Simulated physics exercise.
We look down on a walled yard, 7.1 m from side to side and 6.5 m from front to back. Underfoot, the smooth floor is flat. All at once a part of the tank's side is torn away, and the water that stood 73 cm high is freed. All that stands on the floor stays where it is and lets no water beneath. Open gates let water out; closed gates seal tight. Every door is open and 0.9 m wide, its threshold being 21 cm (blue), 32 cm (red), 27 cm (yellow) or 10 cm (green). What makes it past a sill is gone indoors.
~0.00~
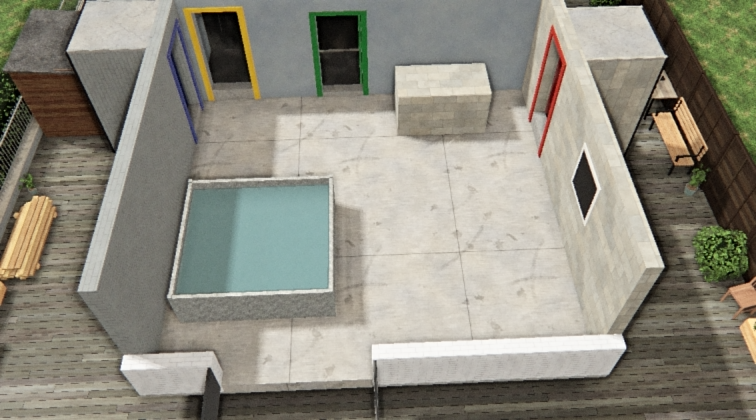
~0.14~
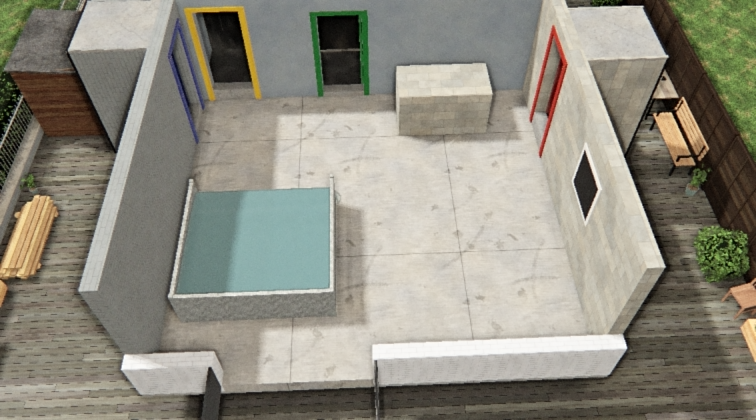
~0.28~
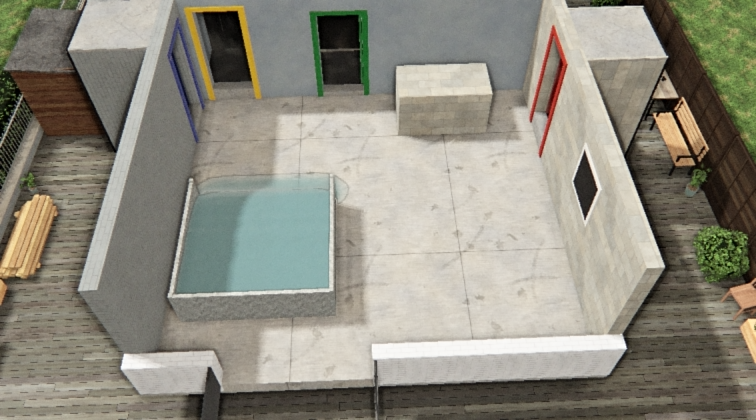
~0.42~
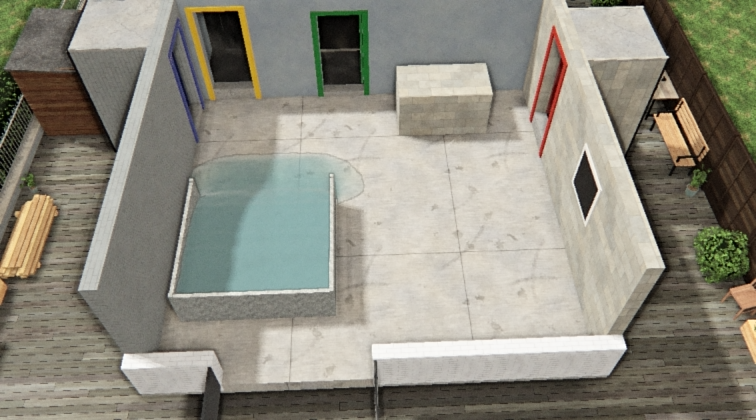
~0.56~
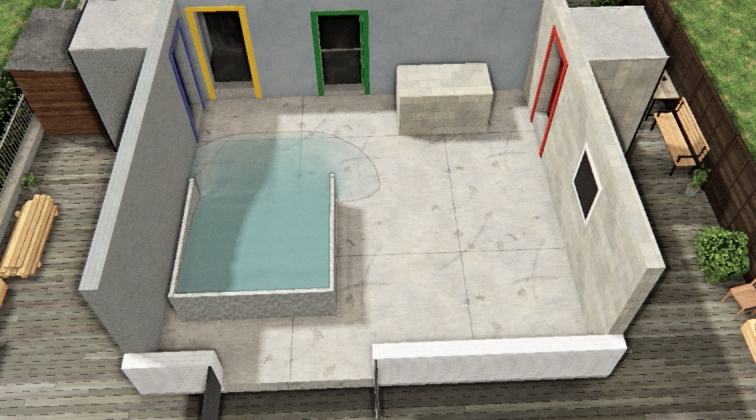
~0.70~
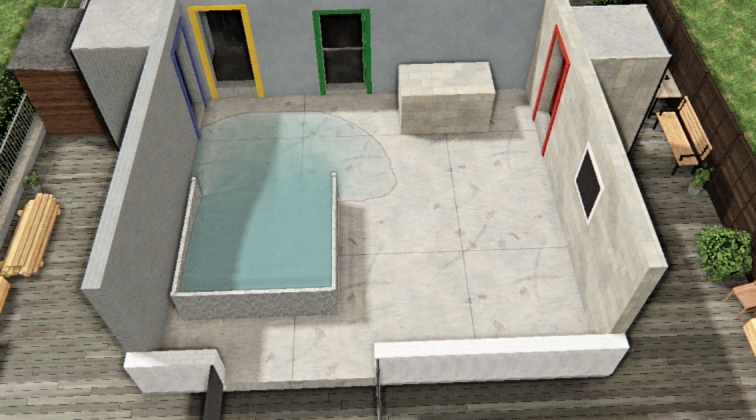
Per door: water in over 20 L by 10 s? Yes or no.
Blue door yes, red door no, yellow door yes, green door yes.
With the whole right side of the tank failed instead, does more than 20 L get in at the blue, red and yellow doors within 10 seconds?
Then blue would come out on the low side, red on the low side and yellow on the low side.
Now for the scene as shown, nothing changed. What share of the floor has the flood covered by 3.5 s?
About 45 per cent.
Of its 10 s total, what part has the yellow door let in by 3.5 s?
About 95 per cent.
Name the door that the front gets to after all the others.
Lab note: Last arrival at the red door.
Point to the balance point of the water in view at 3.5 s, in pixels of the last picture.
Its balance point lies near (300, 157).
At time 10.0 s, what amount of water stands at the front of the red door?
It's some 3.5 centimetres deep.
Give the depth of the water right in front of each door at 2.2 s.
Depths in centimetres - blue: 34, red: 0, yellow: 51, green: 32.
After 1.4 s water covers 35 % of the floor and is deepest (48 cm) near (215, 102); blue door 15 cm at the sill, 0 L in, red door not reached, yellow door 44 cm at the sill, 8 L in, green door 24 cm at the sill, 20 L in.
After 2.2 s water covers 35 % of the floor and is deepest (52 cm) near (206, 108); blue door 34 cm at the sill, 15 L in, red door not reached, yellow door 51 cm at the sill, 95 L in, green door 32 cm at the sill, 111 L in.
After 3.5 s water covers 45 % of the floor and is deepest (40 cm) near (524, 92); blue door 33 cm at the sill, 130 L in, red door 9 cm at the sill, 0 L in, yellow door 32 cm at the sill, 197 L in, green door 25 cm at the sill, 250 L in.
After 6.0 s water covers 90 % of the floor and is deepest (22 cm) near (524, 92); blue door 12 cm at the sill, 157 L in, red door 8 cm at the sill, 0 L in, yellow door 12 cm at the sill, 205 L in, green door 18 cm at the sill, 371 L in.
After 10.0 s water covers 95 % of the floor and is deepest (15 cm) near (581, 355); blue door 9 cm at the sill, 157 L in, red door 4 cm at the sill, 0 L in, yellow door 8 cm at the sill, 205 L in, green door 7 cm at the sill, 396 L in.
